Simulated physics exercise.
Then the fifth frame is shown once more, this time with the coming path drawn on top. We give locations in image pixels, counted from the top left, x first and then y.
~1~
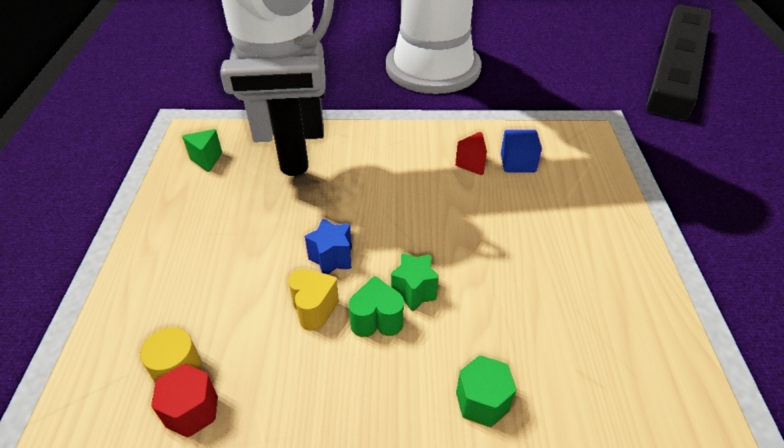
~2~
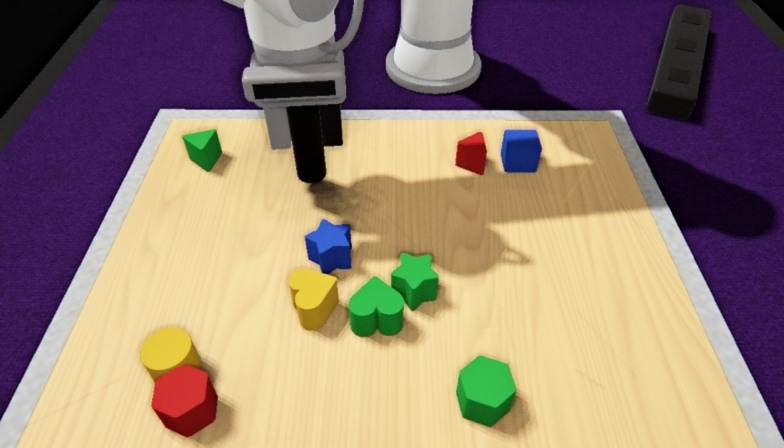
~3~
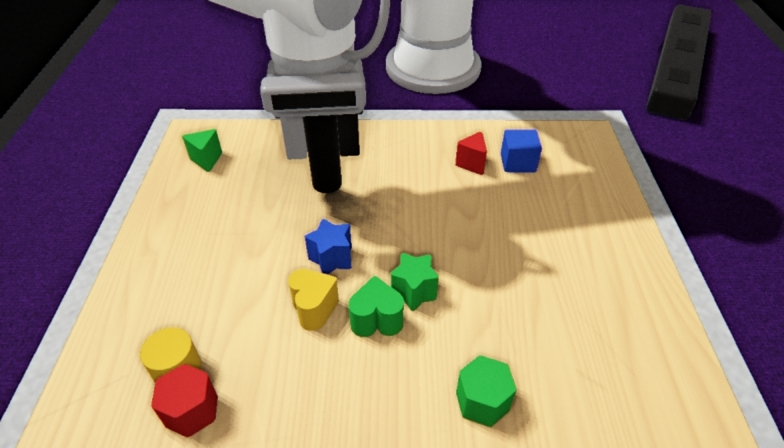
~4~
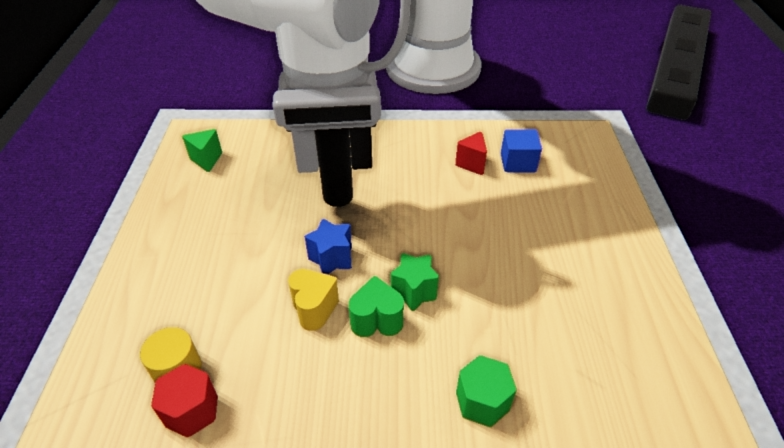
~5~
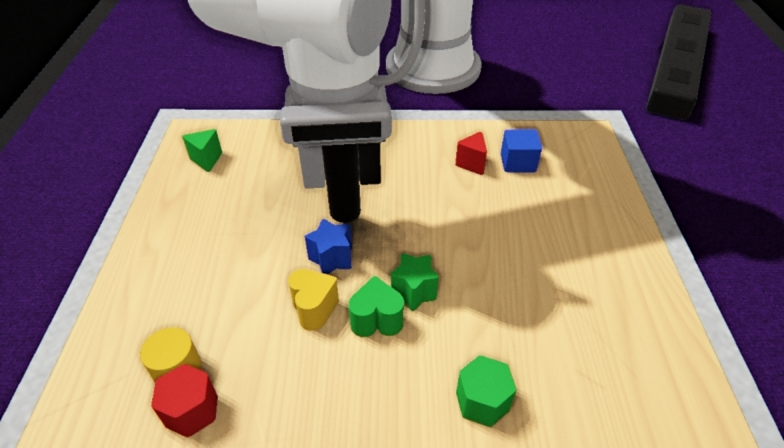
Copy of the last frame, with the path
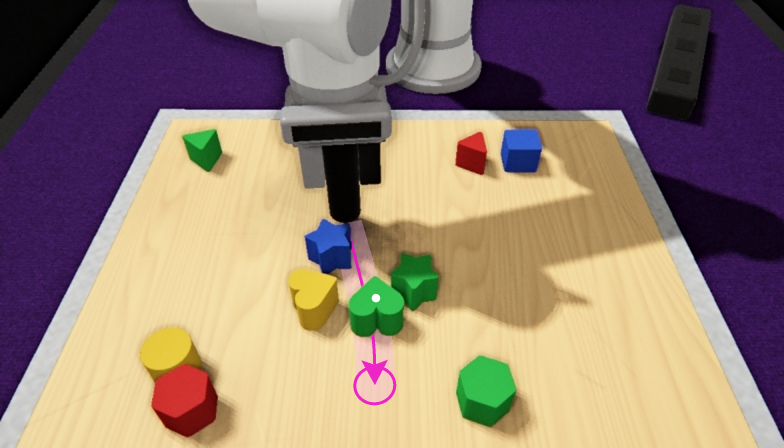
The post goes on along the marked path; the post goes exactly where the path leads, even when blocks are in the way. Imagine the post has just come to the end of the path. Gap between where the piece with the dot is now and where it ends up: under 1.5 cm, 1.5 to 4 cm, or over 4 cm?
It moves more than 4 cm.
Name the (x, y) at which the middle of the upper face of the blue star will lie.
For the centre of its top, I'd go with (324, 257).
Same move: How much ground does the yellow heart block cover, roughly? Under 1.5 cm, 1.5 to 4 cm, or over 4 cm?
Displaced less than 1.5 cm.
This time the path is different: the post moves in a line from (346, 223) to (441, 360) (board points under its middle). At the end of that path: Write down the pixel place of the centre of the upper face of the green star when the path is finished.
By then it is at (452, 292).
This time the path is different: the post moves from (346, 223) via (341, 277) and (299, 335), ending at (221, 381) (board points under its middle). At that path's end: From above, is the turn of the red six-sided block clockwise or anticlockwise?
From the top, the block rotates clockwise.
Drawn move, from (346, 223) via (364, 293), ending at (375, 385); the dot is on the green heart block.
The first path, step by step. One third of the way, post at (357, 258); blue star at (323, 254), turned 55° clockwise.
Two thirds of the way, post at (370, 311); yellow heart block at (304, 291); blue star at (324, 257), turned 75° clockwise; green heart block at (383, 332), turned 15° clockwise.
At the end, post at (374, 375); yellow heart block at (304, 291); blue star at (324, 257), turned 75° clockwise; green heart block at (391, 404); green star still.
